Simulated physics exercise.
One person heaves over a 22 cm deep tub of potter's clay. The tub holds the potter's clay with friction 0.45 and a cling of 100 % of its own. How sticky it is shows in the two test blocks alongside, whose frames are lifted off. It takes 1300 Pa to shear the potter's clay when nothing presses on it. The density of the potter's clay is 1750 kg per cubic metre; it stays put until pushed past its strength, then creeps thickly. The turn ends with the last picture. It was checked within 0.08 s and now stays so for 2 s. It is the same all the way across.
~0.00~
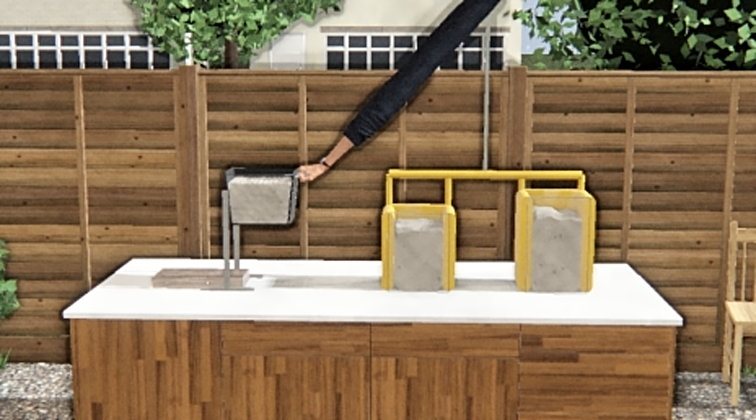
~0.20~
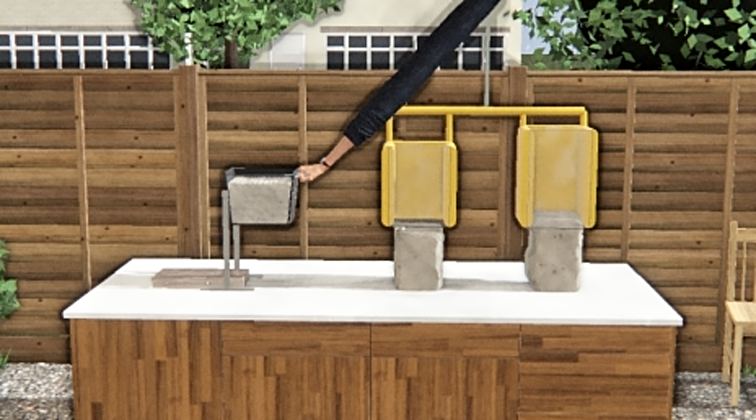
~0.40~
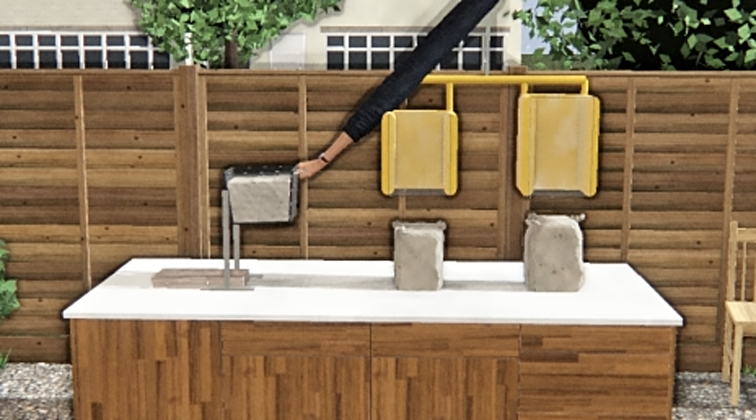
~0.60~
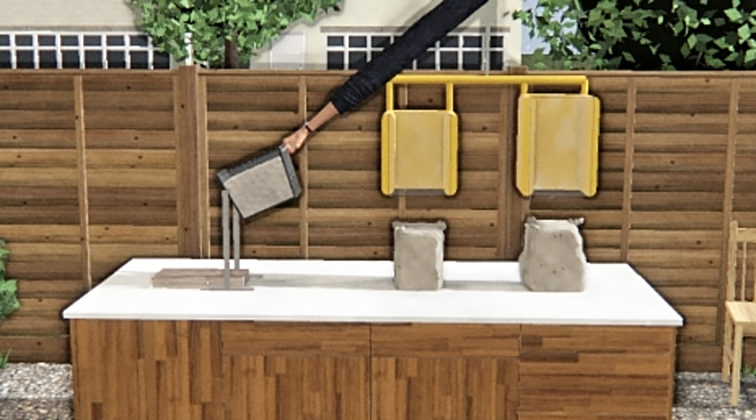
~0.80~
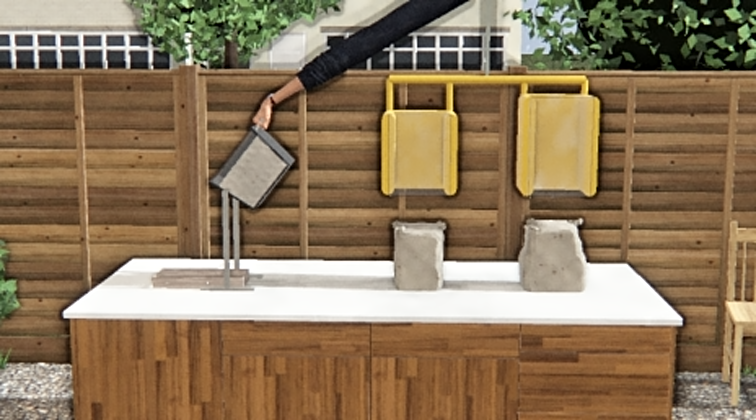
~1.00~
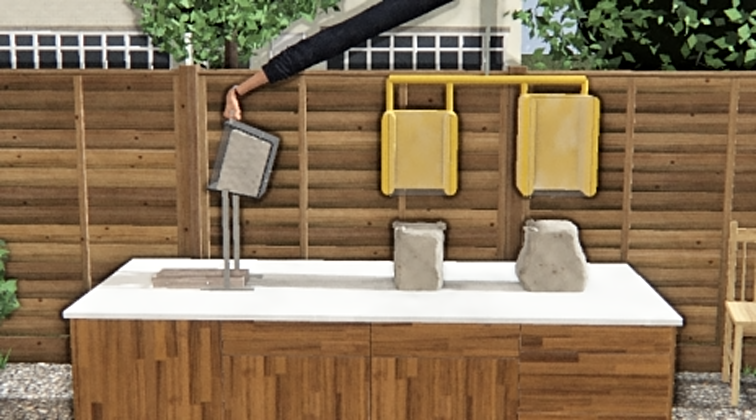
A garden with a slatted brown fence is seen from the front, slightly above a white-topped wooden counter. A dark-sleeved arm grips a dark-edged container of grey clay on a metal stand at left, while two yellow casings surround grey blocks at right. The casings rise clear, then the hand lifts the container's right side, turning it steeply leftward as the right block slumps slightly, the camera staying still.
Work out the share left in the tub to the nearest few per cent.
The share left in the tub is near 100 %.
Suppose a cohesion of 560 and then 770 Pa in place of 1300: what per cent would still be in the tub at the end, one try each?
In that order: 75 %, 100 %.
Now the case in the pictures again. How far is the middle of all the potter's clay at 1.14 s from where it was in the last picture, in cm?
Some 0 cm.
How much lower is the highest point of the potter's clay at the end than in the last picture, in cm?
Some 0 cm.
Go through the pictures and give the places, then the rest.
The first frame shows handle-side rim at (292, 174), tilt 0 degrees; highest point of the potter's clay at (283, 183); test blocks 29 cm, 35 cm high (left to right).
The second frame shows handle-side rim at (292, 174), tilt 0 degrees; highest point of the potter's clay at (283, 183); test blocks 28 cm, 34 cm high (left to right).
The third frame shows handle-side rim at (291, 171), tilt 3 degrees; highest point of the potter's clay at (283, 181); test blocks 28 cm, 32 cm high (left to right).
The fourth frame shows handle-side rim at (278, 149), tilt 24 degrees; highest point of the potter's clay at (280, 160); test blocks 28 cm, 30 cm high (left to right).
The fifth frame shows handle-side rim at (250, 129), tilt 52 degrees; highest point of the potter's clay at (258, 139); test blocks 28 cm, 29 cm high (left to right).
The sixth frame shows handle-side rim at (224, 124), tilt 74 degrees; highest point of the potter's clay at (235, 131); test blocks 28 cm, 29 cm high (left to right).
By 1.14 s, the tub is at 74 degrees and holds 100 %.
By 1.31 s, the tub is at 74 degrees and holds 100 %.
By 1.48 s, the tub is at 74 degrees and holds 100 %.
By 1.65 s, the tub is at 74 degrees and holds 100 %.
By 3.00 s, at the end, the tub is at 74 degrees and holds 100 %.
